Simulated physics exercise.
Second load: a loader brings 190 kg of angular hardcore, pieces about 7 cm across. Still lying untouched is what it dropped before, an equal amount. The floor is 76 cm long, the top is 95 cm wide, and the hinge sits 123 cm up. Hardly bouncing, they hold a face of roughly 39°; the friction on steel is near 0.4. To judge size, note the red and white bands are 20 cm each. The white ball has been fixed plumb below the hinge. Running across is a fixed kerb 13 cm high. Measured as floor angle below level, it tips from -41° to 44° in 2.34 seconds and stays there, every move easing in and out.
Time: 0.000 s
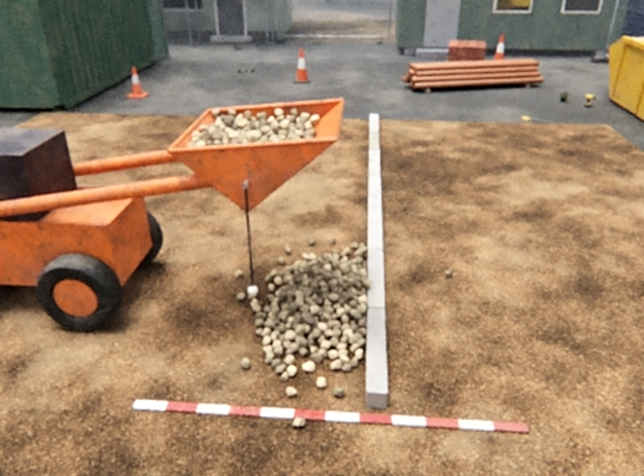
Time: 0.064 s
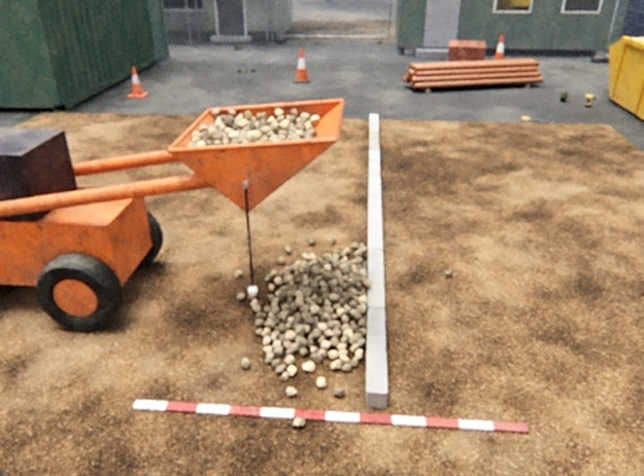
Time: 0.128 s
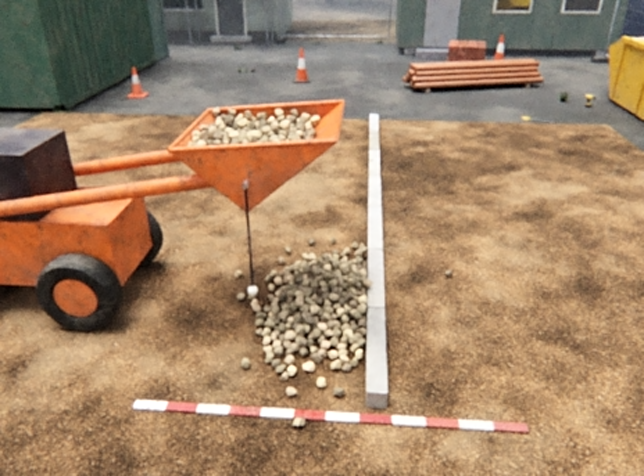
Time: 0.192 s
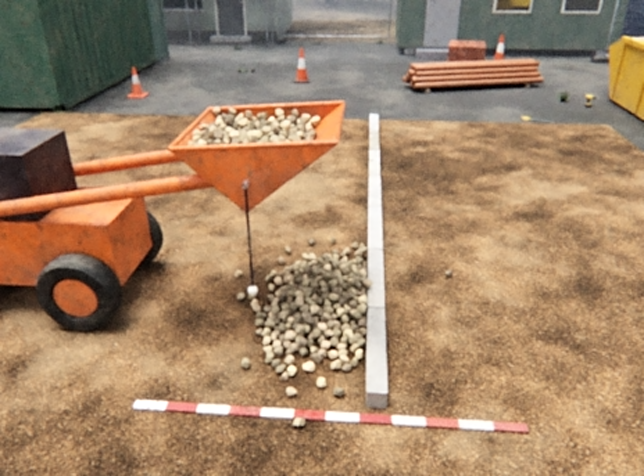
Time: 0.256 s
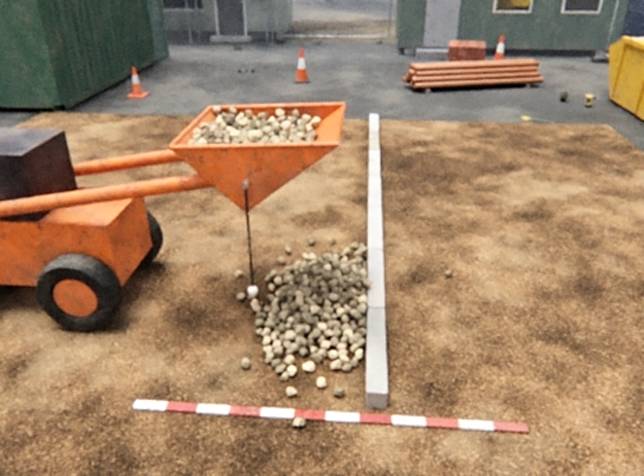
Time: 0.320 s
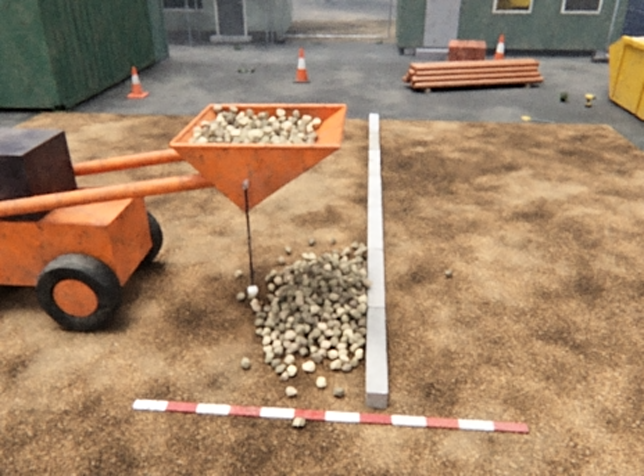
An orange loader holds its stone-filled bucket above a stone pile, the bucket barely tilting.
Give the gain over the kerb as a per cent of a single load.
29 %.
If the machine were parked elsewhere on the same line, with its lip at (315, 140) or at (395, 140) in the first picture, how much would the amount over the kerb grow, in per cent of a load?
Roughly 10 and 95 percent, in that order.
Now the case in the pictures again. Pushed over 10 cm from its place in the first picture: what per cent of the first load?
Around 0 in a hundred.
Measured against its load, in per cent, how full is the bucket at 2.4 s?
It holds some 5 per cent.
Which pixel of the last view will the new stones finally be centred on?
The middle ends up near (360, 287).
After 1.8 s the floor is at 31°; in per cent of one load, 98 in the bucket, 101 on this side of the kerb; the foremost stones are at (376, 298).
After 2.4 s the floor is at 44°; in per cent of one load, 7 in the bucket, 182 on this side of the kerb, 10 over the kerb; the foremost stones are at (420, 290).
After 2.8 s the floor is at 44°; in per cent of one load, 0 in the bucket, 177 on this side of the kerb, 23 over the kerb; the foremost stones are at (455, 290).
After 5.3 s the floor is at 44°; in per cent of one load, 0 in the bucket, 171 on this side of the kerb, 29 over the kerb; the foremost stones are at (476, 300). Net gain over the kerb, 29.
